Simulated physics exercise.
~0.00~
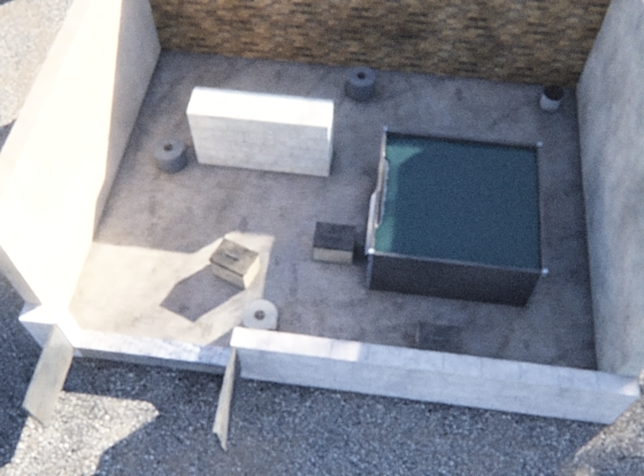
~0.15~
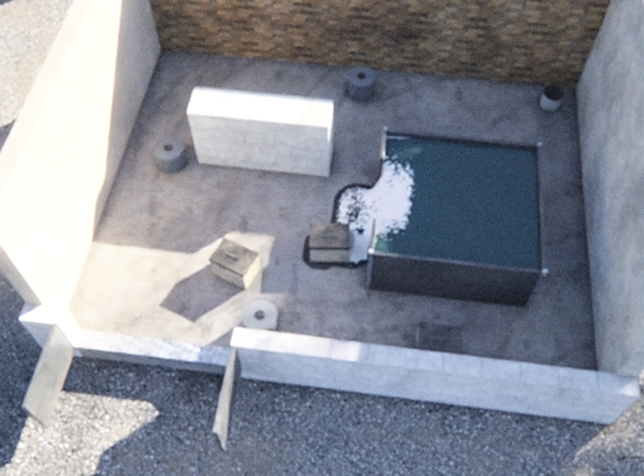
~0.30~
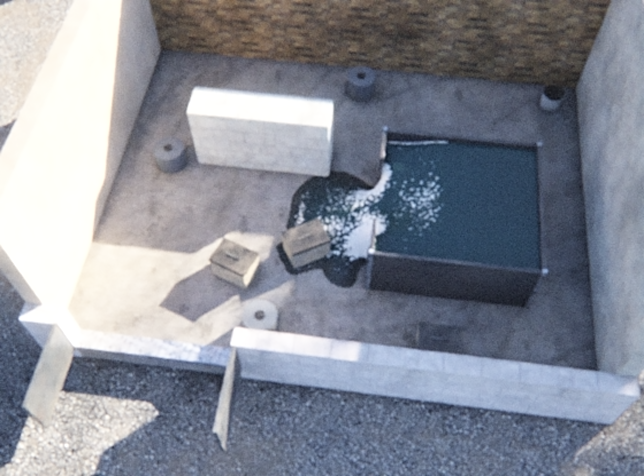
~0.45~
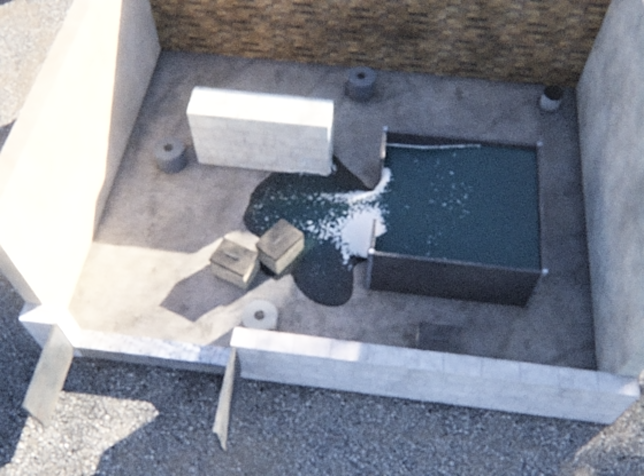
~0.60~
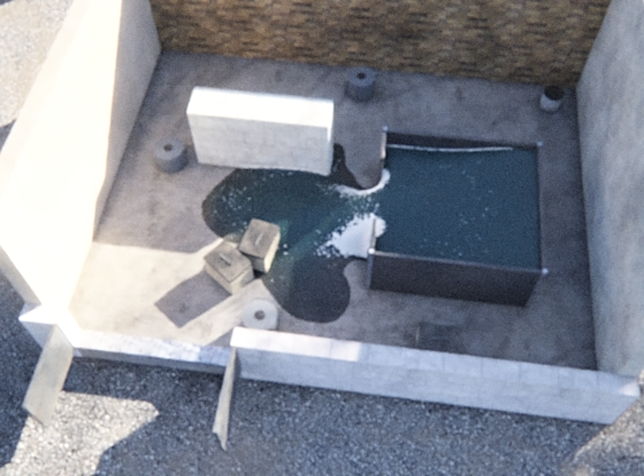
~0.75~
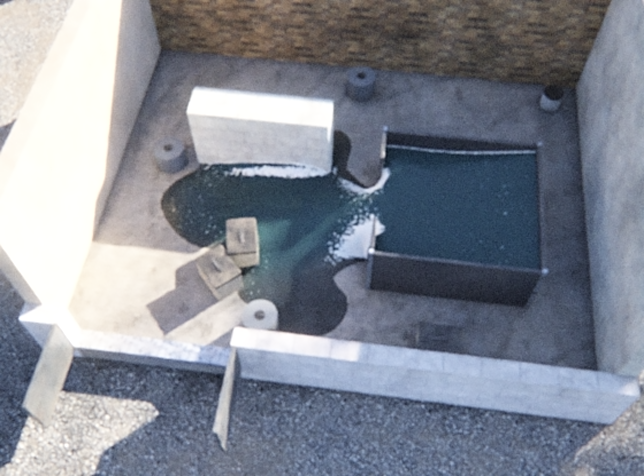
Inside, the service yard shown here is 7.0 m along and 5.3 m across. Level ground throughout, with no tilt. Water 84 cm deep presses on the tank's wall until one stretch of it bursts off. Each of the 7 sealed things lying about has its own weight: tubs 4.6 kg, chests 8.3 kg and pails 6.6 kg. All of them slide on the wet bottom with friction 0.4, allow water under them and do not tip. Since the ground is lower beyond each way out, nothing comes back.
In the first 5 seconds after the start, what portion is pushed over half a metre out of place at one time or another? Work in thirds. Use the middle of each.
The share is at least two thirds.
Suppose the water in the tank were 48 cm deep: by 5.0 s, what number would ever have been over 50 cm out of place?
Count: 3.
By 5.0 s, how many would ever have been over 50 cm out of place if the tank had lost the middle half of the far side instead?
4.
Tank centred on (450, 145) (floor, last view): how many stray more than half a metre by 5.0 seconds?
Then 5.
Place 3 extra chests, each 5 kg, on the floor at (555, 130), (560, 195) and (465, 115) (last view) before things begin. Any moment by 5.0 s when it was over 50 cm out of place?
In turn: Less, short of it, under.
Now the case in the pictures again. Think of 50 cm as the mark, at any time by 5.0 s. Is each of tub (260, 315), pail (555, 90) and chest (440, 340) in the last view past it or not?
Result, in order: Overshooting / undershooting / undershooting.
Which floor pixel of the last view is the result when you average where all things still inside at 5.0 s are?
I'd say about (441, 161) in the last view.
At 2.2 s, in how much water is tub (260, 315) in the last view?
Around 4 centimetres.
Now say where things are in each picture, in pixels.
In the first picture, a chest at (334, 236), on the bottom; a chest at (234, 256), on the bottom; water covers 4.3 m2; 0 of 7 have shifted.
In the second picture, a chest at (330, 235) rests on the ground, 6 cm from its start; a chest at (234, 256) rests on the ground; water covers 5.0 m2; 1 of 7 have shifted.
In the third picture, a chest at (306, 236) rests on the ground, 39 cm from its start; a chest at (234, 256) rests on the ground; 6.0 m2 under water; 1 of 7 have shifted.
In the fourth picture, a chest at (279, 239), on the bottom, 76 cm from its start; a chest at (234, 256), on the bottom; 7.2 m2 under water; 1 of 7 have shifted.
In the fifth picture, a chest at (259, 238), on the bottom, 103 cm from its start; a chest at (227, 260) rests on the ground, 10 cm from its start; 8.5 m2 under water; 2 of 7 have shifted.
In the sixth picture, a chest at (242, 235), on the bottom, 126 cm from its start; a chest at (218, 266), on the bottom, 25 cm from its start; 9.9 m2 under water; 2 of 7 have shifted.
After 1.1 s 3 of 7 are over 50 cm from their spots; 1 afloat.
After 2.2 s 3 of 7 are over 50 cm from their spots; 2 afloat.
After 3.5 s 4 of 7 are over 50 cm from their spots; 3 afloat.
After 5.0 s 5 of 7 are over 50 cm from their spots, and 5 have been at some point; 2 afloat.
